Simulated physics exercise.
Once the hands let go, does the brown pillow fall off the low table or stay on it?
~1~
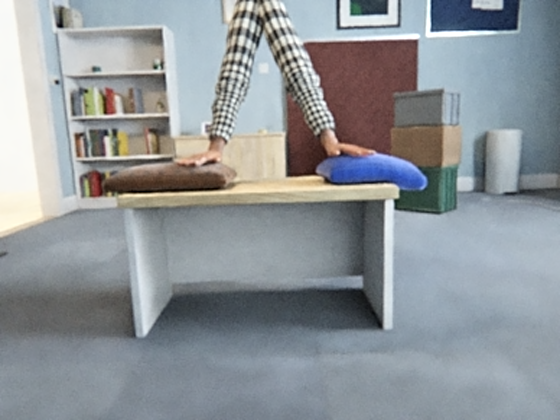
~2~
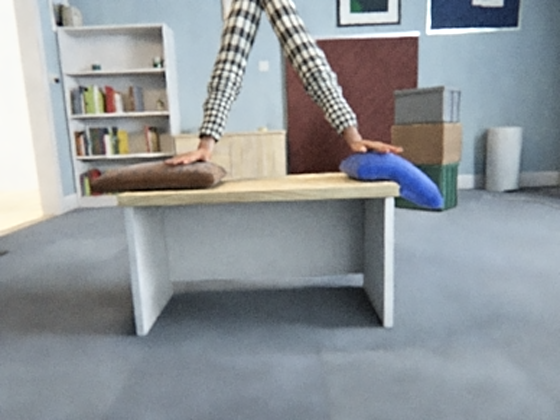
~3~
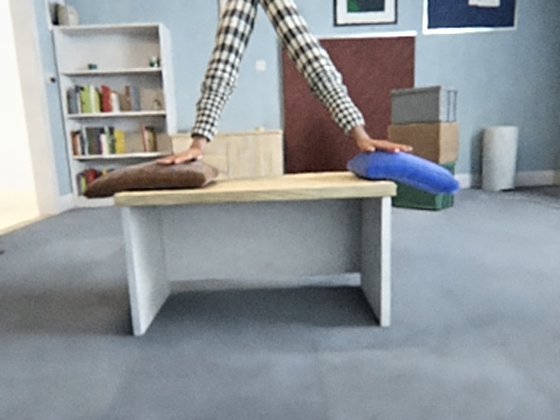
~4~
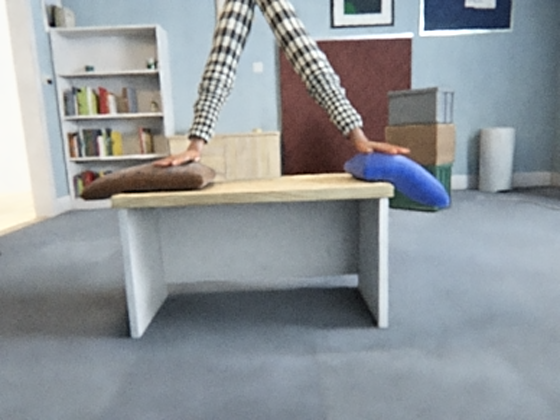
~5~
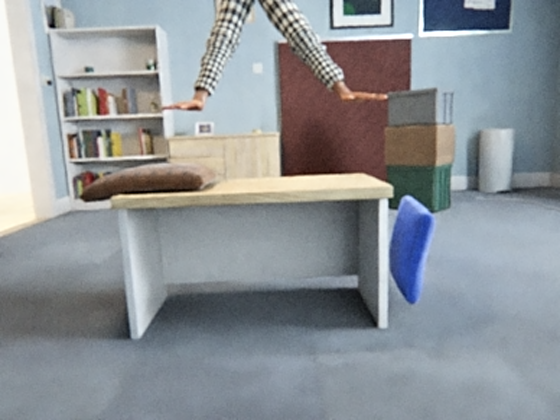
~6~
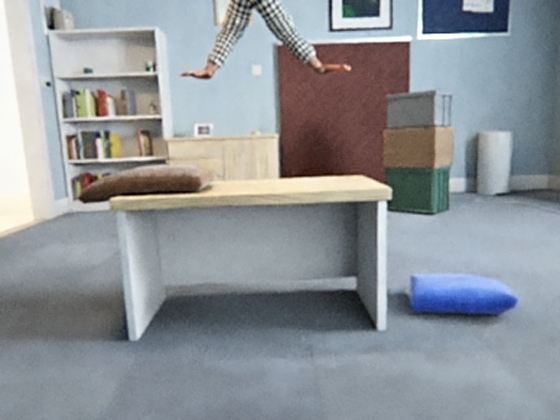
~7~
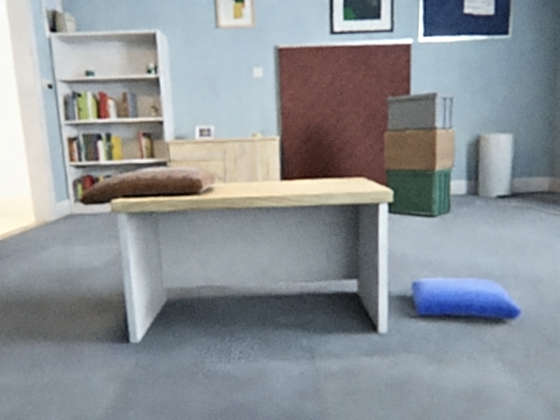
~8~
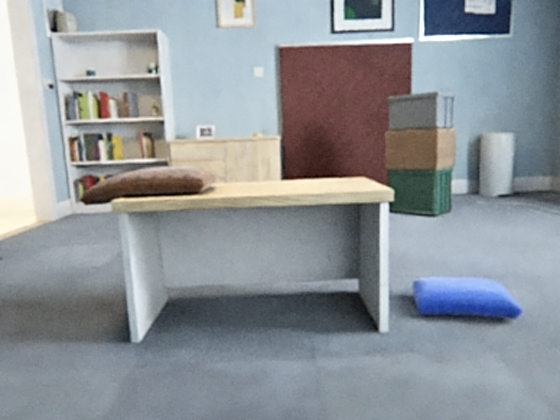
The brown pillow stays on top of the table, while the blue cushion falls off the right end and lies on the floor.
